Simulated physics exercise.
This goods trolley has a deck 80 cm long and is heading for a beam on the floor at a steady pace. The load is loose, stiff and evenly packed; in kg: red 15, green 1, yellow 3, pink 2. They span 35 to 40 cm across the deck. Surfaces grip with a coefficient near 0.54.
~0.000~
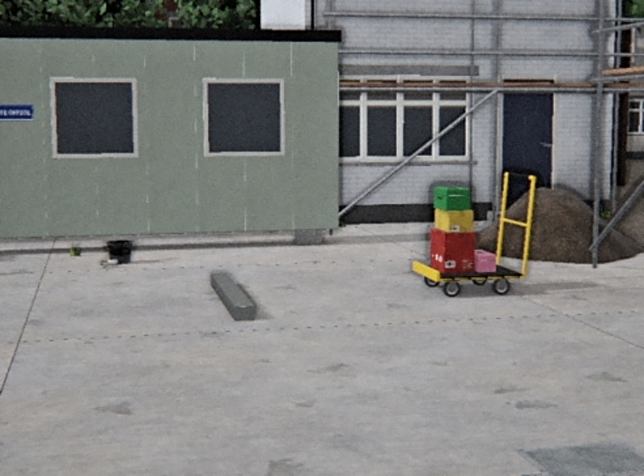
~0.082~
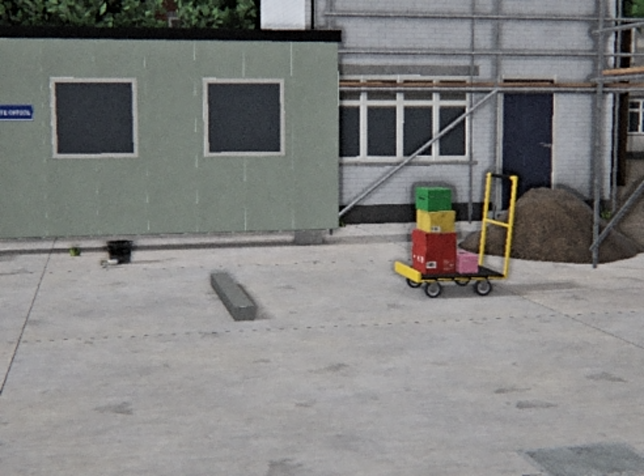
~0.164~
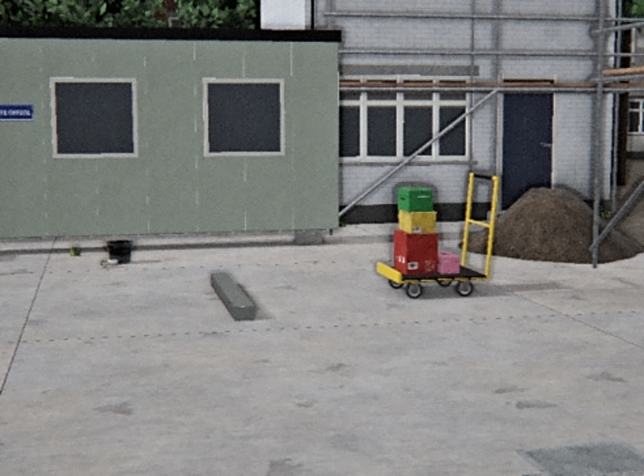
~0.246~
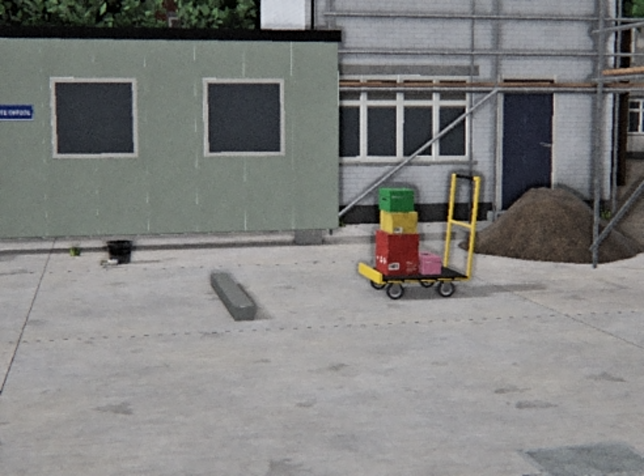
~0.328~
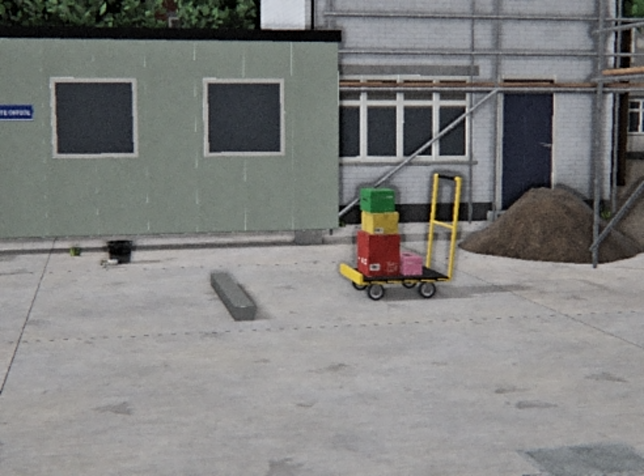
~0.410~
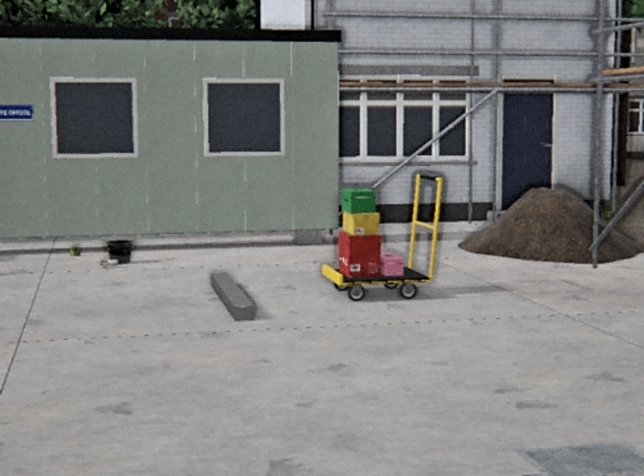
In a concrete yard beside a green cabin and a scaffolded brick building, a yellow-framed trolley stands near a mound of dirt, carrying stacked red, yellow and green boxes and a small pink one. It rolls steadily left, away from the mound and closer to a beam lying on the ground.
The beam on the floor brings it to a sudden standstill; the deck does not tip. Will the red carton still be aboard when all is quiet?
The red carton stays on.
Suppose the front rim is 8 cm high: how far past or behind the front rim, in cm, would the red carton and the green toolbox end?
In that case red 20 behind, green 110 past.
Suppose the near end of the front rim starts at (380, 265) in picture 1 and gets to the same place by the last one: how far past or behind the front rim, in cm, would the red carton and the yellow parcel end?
In that case red 20 behind, yellow 10 behind.
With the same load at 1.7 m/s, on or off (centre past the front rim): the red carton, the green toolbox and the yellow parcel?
Then red on, green off, yellow off.
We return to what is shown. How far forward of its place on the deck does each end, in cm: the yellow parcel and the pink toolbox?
About: Yellow 75, pink 5.
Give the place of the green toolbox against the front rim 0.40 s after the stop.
About 70 cm past the rim.
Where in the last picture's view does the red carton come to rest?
Near (250, 257).
Impact comes at 0.84 s.
After 1.24 s the red carton is 19 cm behind the rim, tilted 0°, near (250, 257) in the last picture's view.
After 1.64 s the red carton is 19 cm behind the rim, tilted 0°, near (250, 257) in the last picture's view.
At rest, 1.9 s, past the rim, green toolbox and yellow parcel; behind it, red carton and pink toolbox.
